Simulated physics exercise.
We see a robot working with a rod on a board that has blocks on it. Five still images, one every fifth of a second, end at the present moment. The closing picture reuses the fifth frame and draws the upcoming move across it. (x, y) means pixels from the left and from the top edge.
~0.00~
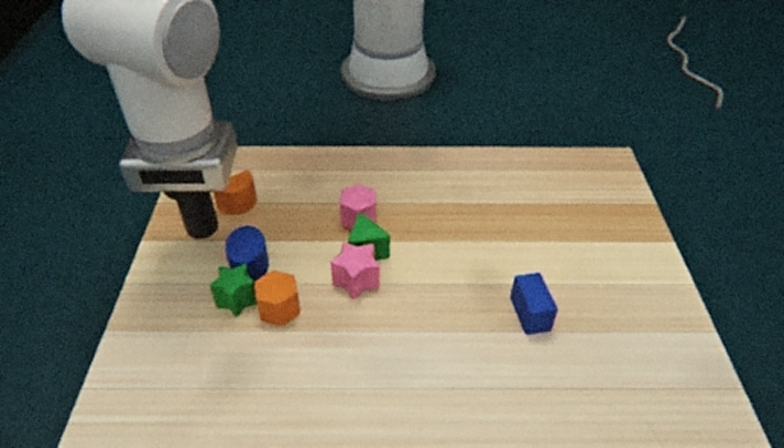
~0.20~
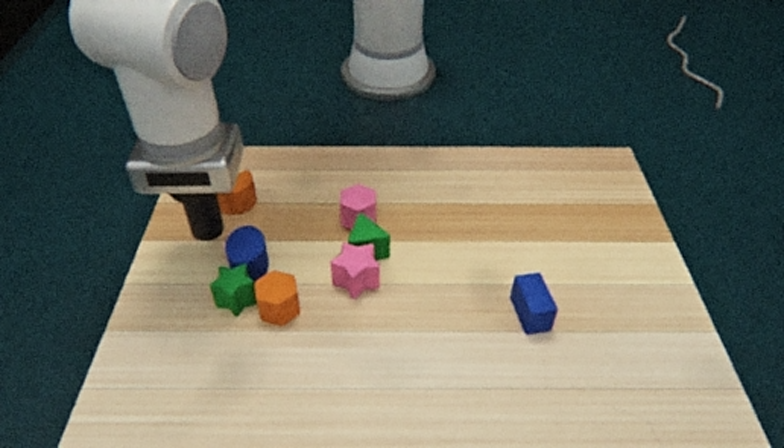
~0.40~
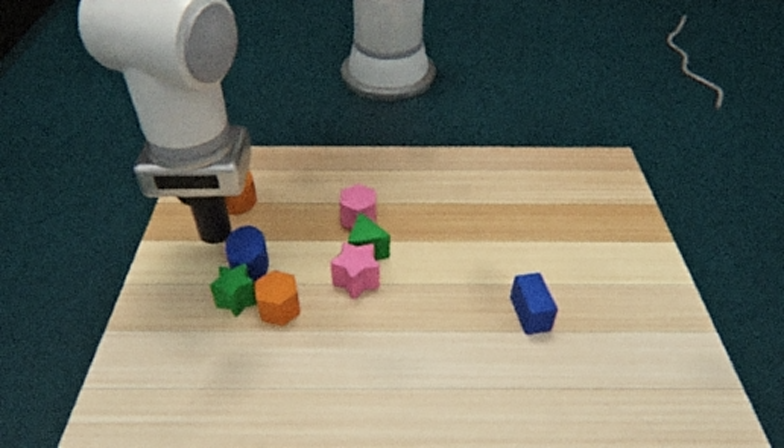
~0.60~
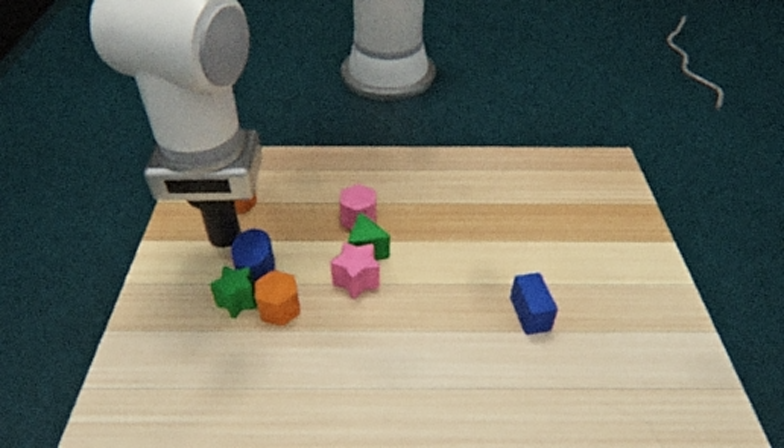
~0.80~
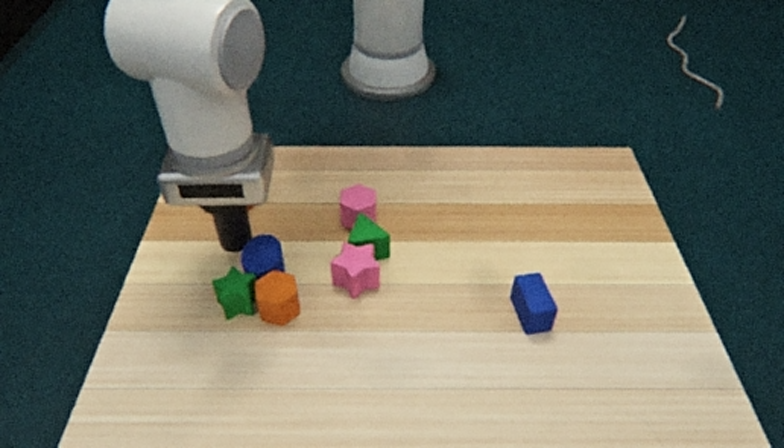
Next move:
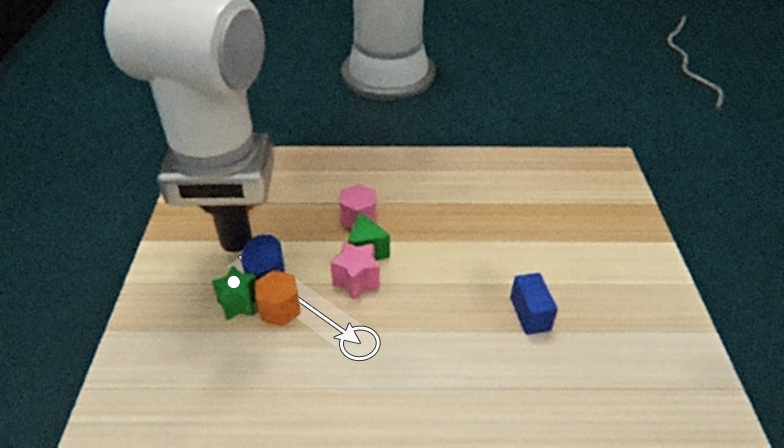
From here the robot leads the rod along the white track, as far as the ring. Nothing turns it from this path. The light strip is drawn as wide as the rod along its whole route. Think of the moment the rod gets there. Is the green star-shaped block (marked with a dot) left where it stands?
Yes.
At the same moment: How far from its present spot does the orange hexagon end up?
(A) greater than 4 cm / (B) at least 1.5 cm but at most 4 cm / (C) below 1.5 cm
A
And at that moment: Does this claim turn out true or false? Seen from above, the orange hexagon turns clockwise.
It is true.
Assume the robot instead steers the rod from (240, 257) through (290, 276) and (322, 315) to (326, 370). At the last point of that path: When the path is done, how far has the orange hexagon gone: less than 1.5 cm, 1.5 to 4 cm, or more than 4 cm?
The answer will be the long band, over 4 cm.
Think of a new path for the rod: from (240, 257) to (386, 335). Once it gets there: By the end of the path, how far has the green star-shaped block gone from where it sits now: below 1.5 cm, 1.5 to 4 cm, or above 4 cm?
Offset: Below 1.5 cm.
The drawn path runs from (240, 257) directly to (360, 343); the dot is on the green star-shaped block.
On the path given first. One third of the way, rod at (274, 268); blue oval at (302, 278), turned 10° clockwise; orange hexagon at (293, 317), turned 50° clockwise.
Two thirds of the way, rod at (315, 297); blue oval at (351, 300); orange hexagon at (296, 324), turned 70° clockwise.
At the end, rod at (359, 328); green star-shaped block not moved; blue oval at (400, 315), turned 40° anticlockwise; orange hexagon at (296, 325), turned 70° clockwise.
